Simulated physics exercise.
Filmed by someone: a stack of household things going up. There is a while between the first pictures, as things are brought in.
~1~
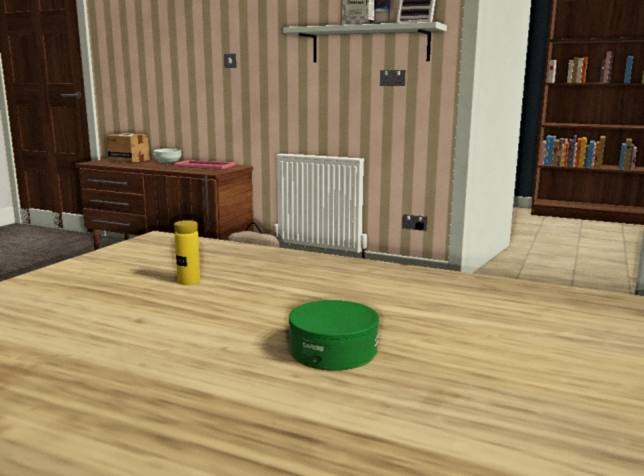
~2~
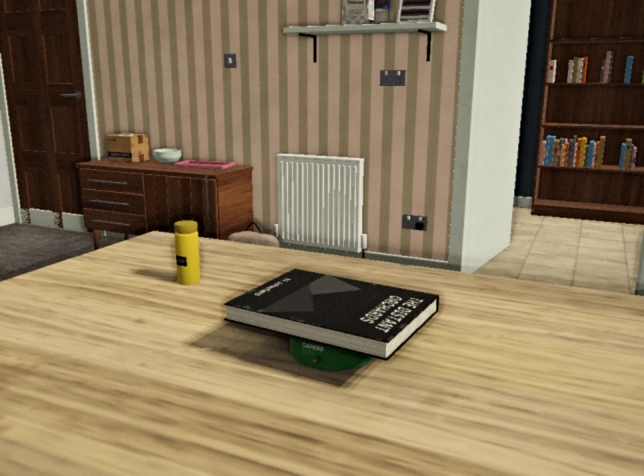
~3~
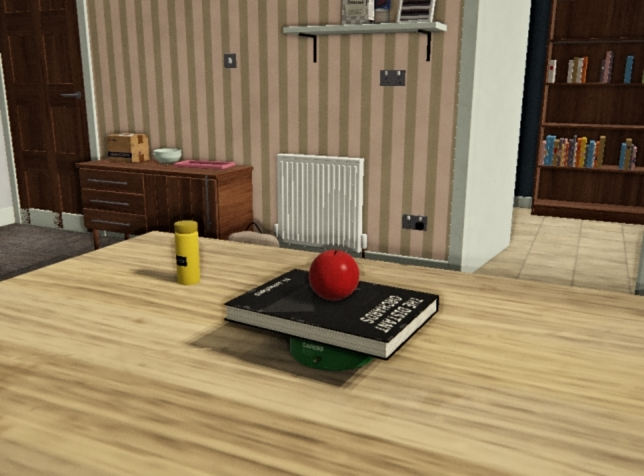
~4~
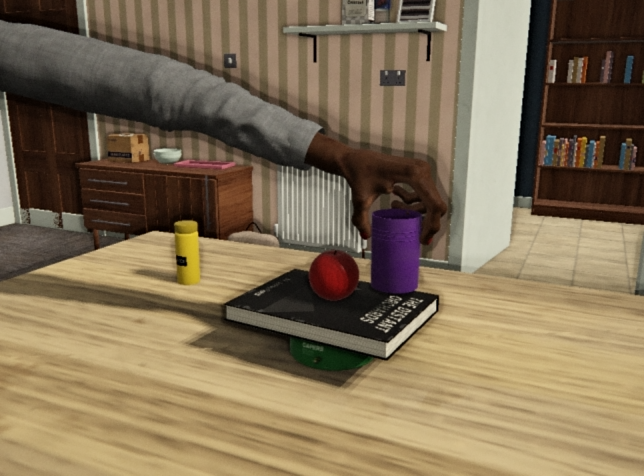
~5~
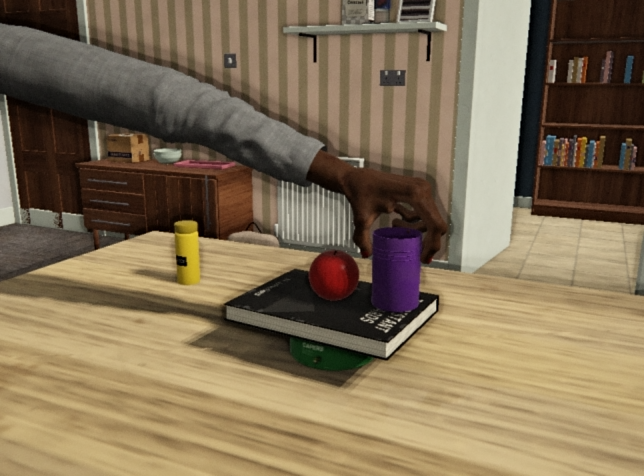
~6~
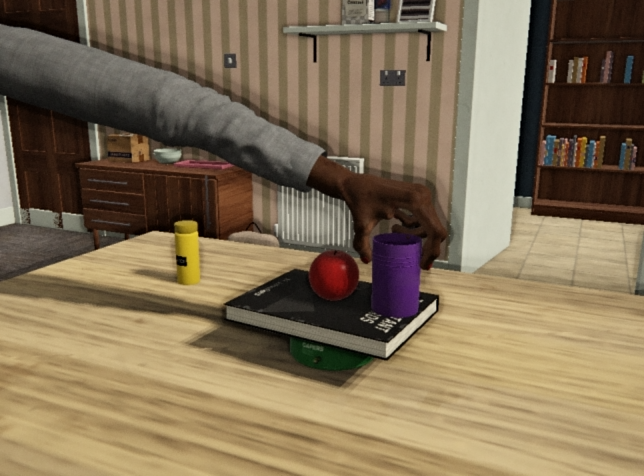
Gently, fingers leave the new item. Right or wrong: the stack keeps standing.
Right, it keeps standing.
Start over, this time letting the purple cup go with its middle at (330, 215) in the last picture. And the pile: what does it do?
Observed: Pile falls.
Then, 0.70 s on from there, no change.
Then, 1.70 s on from there, purple cup resting near (396, 276).
In the end, all 5 unmoved. At the end, from the last picture's camera, purple cup near (396, 276). The pile stays up.
